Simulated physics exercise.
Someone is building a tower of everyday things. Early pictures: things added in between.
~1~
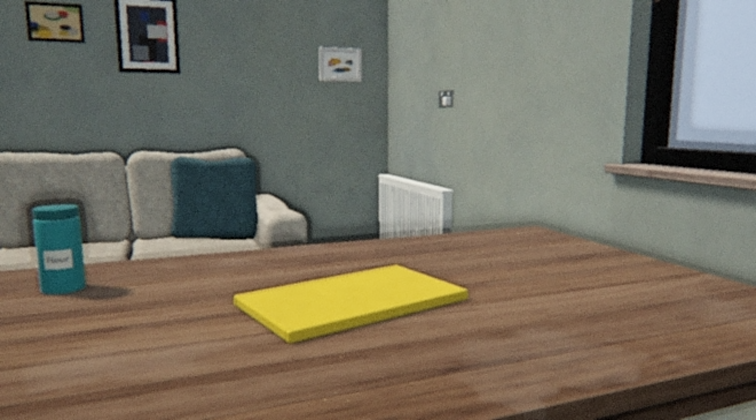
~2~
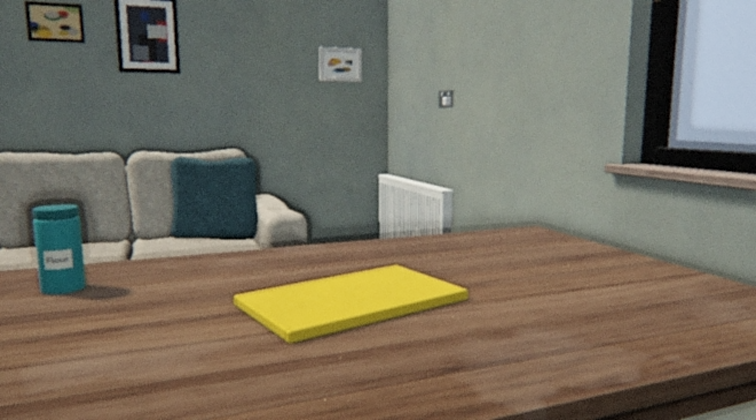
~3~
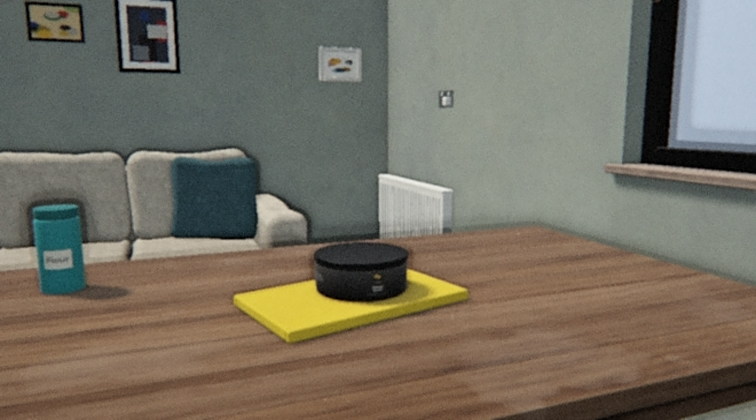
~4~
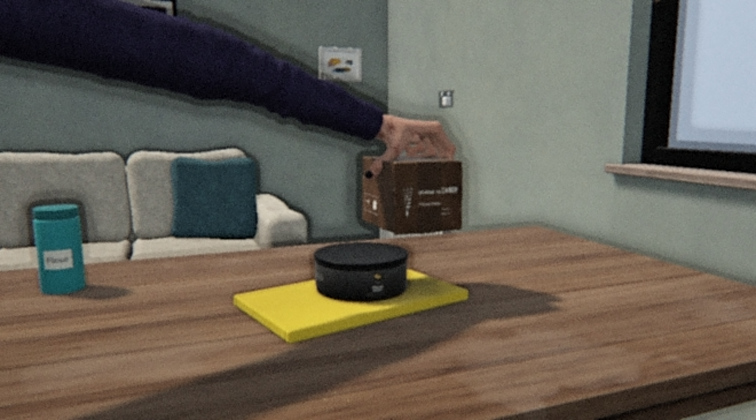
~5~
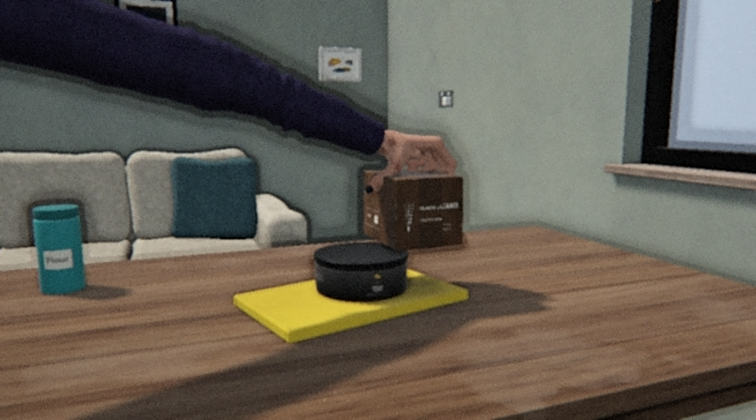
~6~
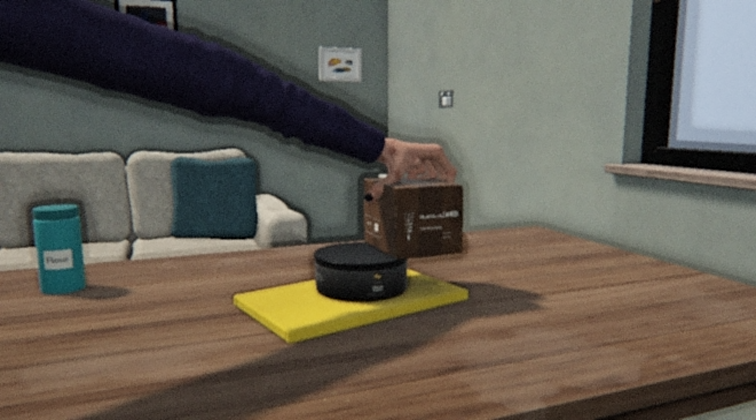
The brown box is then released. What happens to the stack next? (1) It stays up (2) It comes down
Option 2: It comes down.
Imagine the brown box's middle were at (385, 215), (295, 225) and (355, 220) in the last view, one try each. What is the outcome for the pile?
So the first time it stays intact, the second time it tips over, and the third time it stays intact.
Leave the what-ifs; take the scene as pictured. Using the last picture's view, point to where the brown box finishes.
About (502, 250).
Then, 0.40 s on from there, brown box now fallen.
Then, 0.50 s on from there, things are still on the move.
Then, 0.70 s on from there, as before.
Then, 2.00 s on from there, nothing new.
In the end, fallen, brown box; the other 3 unmoved. At the end, from the last picture's camera, brown box near (502, 250). The pile gives way.
